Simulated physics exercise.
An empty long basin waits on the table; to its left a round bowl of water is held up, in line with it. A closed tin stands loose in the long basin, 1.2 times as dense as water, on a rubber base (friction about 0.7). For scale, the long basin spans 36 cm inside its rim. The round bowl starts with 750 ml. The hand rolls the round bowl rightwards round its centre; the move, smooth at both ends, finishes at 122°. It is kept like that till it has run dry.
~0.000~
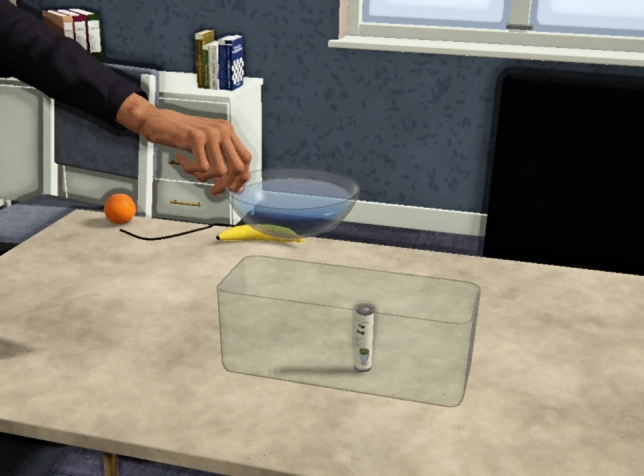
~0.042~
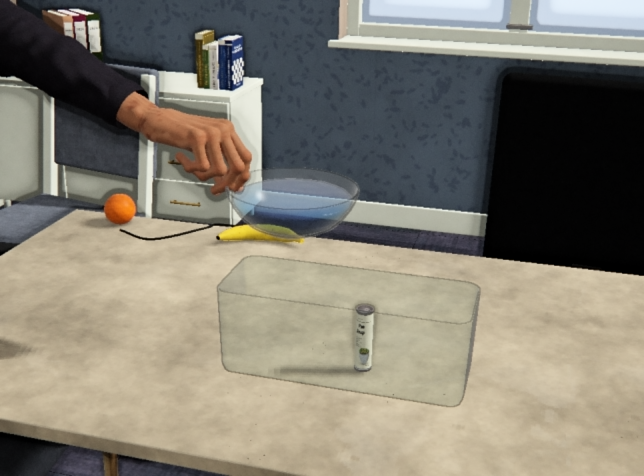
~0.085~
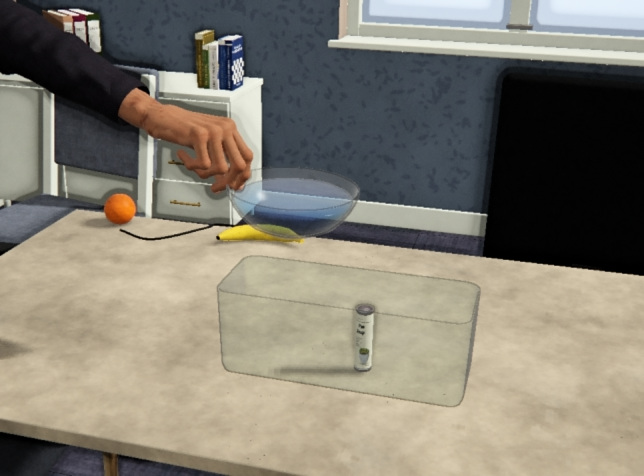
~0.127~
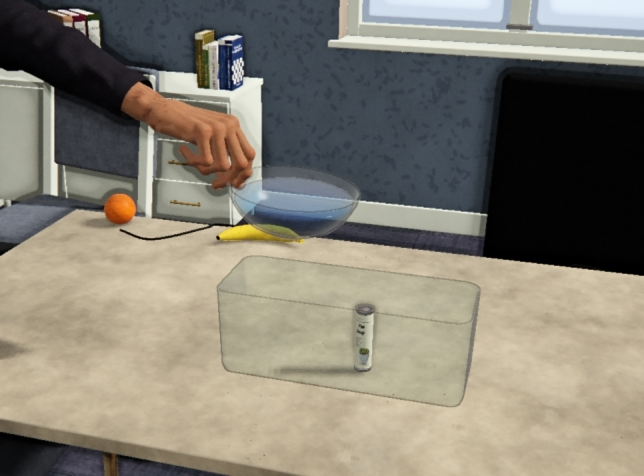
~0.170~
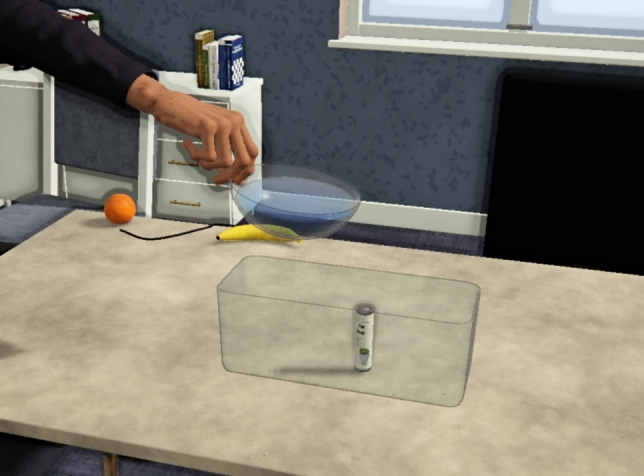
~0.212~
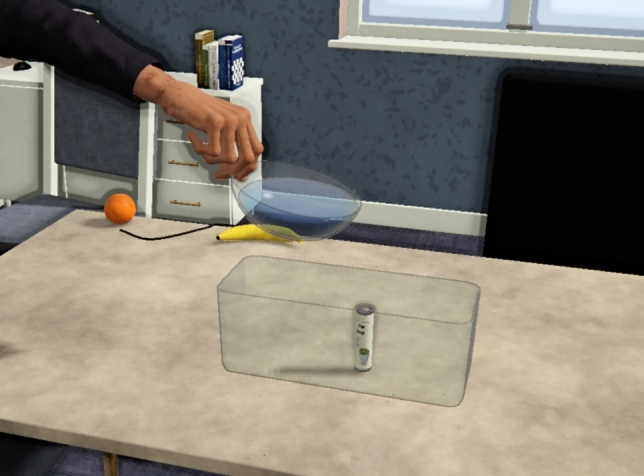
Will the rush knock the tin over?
It keeps standing.
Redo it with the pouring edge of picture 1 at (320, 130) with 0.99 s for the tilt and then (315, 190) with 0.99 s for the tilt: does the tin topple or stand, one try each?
First it goes over; then it falls.
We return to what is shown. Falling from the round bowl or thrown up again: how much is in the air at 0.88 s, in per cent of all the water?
About 1 per cent.
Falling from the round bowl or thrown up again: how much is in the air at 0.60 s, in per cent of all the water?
Near 32 in a hundred.
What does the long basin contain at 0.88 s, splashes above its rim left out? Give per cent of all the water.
About 96 per cent.
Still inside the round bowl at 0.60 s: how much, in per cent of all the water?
Some 10 per cent.
After 0.60 s the tilt is 80° and 11 per cent is still to pour; the tin stands where it began.
After 0.88 s the tilt is 118° and 0 per cent is still to pour; the tin stands where it began.
After 1.17 s the tilt is 122° and 0 per cent is still to pour; the tin stands where it began.
After 1.49 s the tilt is 122° and 0 per cent is still to pour; the tin stands where it began.
In the end the tin stands where it began.
